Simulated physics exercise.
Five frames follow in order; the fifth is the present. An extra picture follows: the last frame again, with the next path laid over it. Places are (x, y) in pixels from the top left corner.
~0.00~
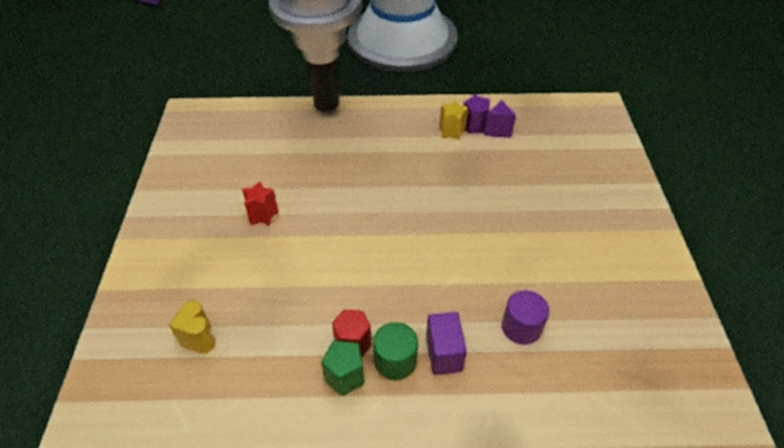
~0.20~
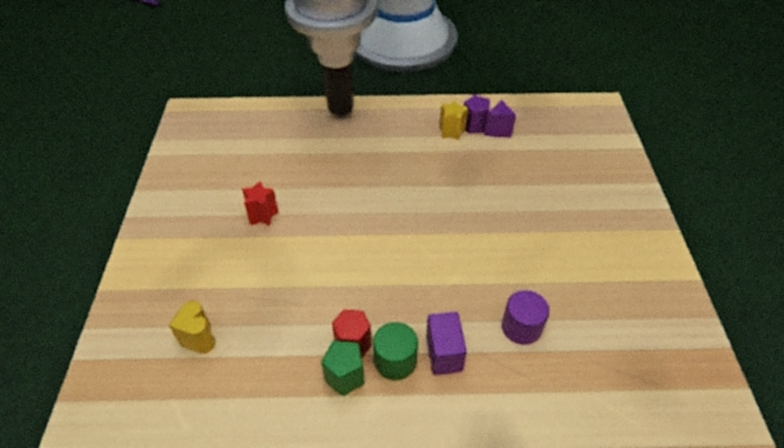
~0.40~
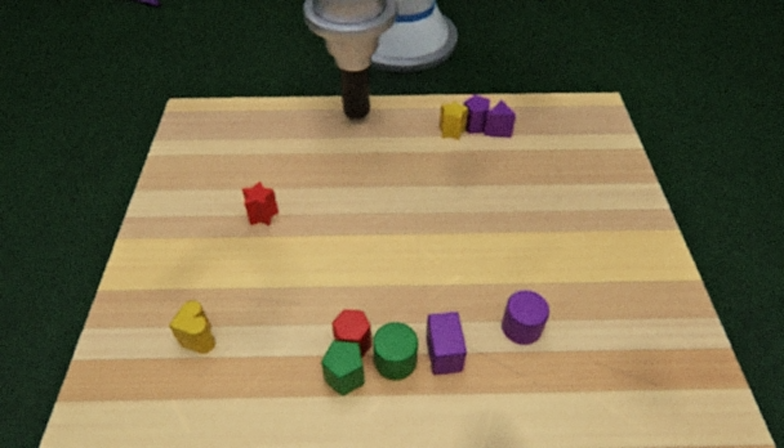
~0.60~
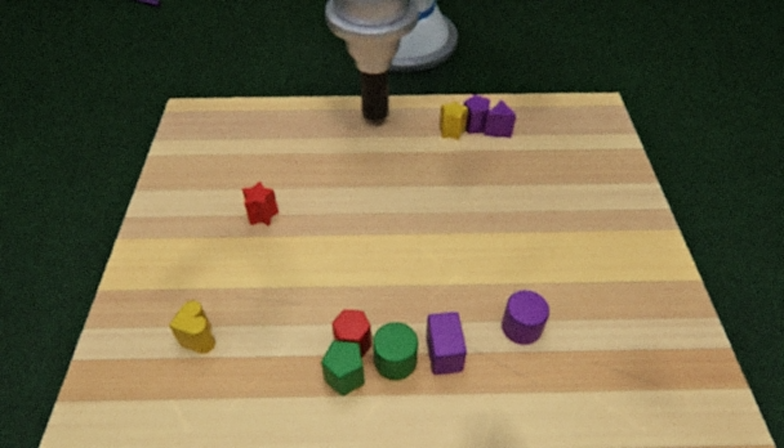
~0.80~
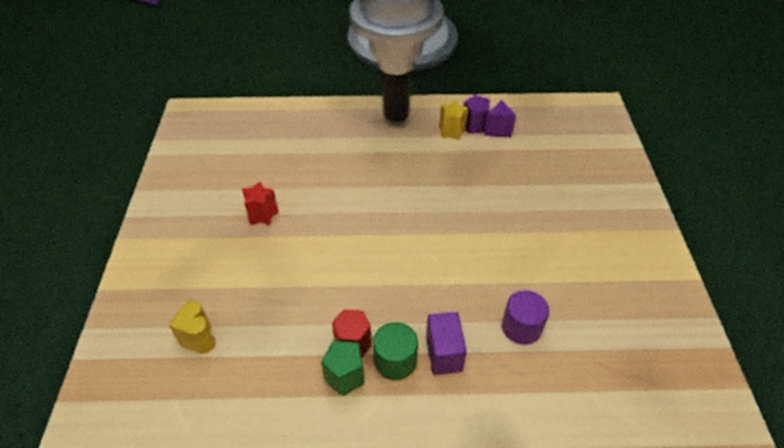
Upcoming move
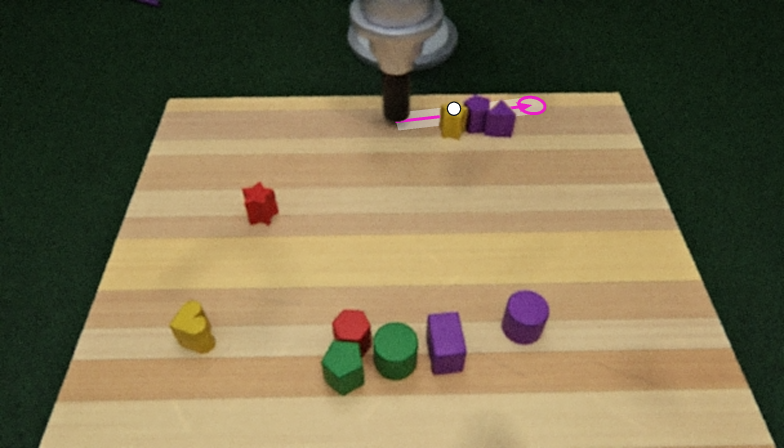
A robot arm moves its dark stick right along the far edge of a striped board.
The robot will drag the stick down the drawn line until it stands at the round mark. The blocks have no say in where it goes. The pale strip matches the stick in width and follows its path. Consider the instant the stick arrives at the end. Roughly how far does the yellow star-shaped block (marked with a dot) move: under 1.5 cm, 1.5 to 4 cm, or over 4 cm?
That block covers short of 1.5 cm.
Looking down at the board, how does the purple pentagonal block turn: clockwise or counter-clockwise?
My prediction: CW.
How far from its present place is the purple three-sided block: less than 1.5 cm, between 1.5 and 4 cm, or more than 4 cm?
It goes under 1.5 cm.
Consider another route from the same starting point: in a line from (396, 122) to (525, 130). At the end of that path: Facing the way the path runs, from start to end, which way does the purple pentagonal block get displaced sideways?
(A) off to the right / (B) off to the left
(B)
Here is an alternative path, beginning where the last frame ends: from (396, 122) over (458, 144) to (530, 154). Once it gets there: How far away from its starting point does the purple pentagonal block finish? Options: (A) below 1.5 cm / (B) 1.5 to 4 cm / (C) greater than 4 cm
B: 1.5 to 4 cm.
The drawn path runs straight from (396, 122) to (532, 105); the dot is on the yellow star-shaped block.
On the path given first. One third of the way, stick (444, 108); nothing pushed yet.
Two thirds of the way, stick (489, 103); purple pentagonal block (489, 105), turned 30° clockwise; purple three-sided block (508, 112).
At the end, stick (534, 97); yellow star-shaped block not moved; purple pentagonal block (489, 105), turned 30° clockwise; purple three-sided block (508, 112).
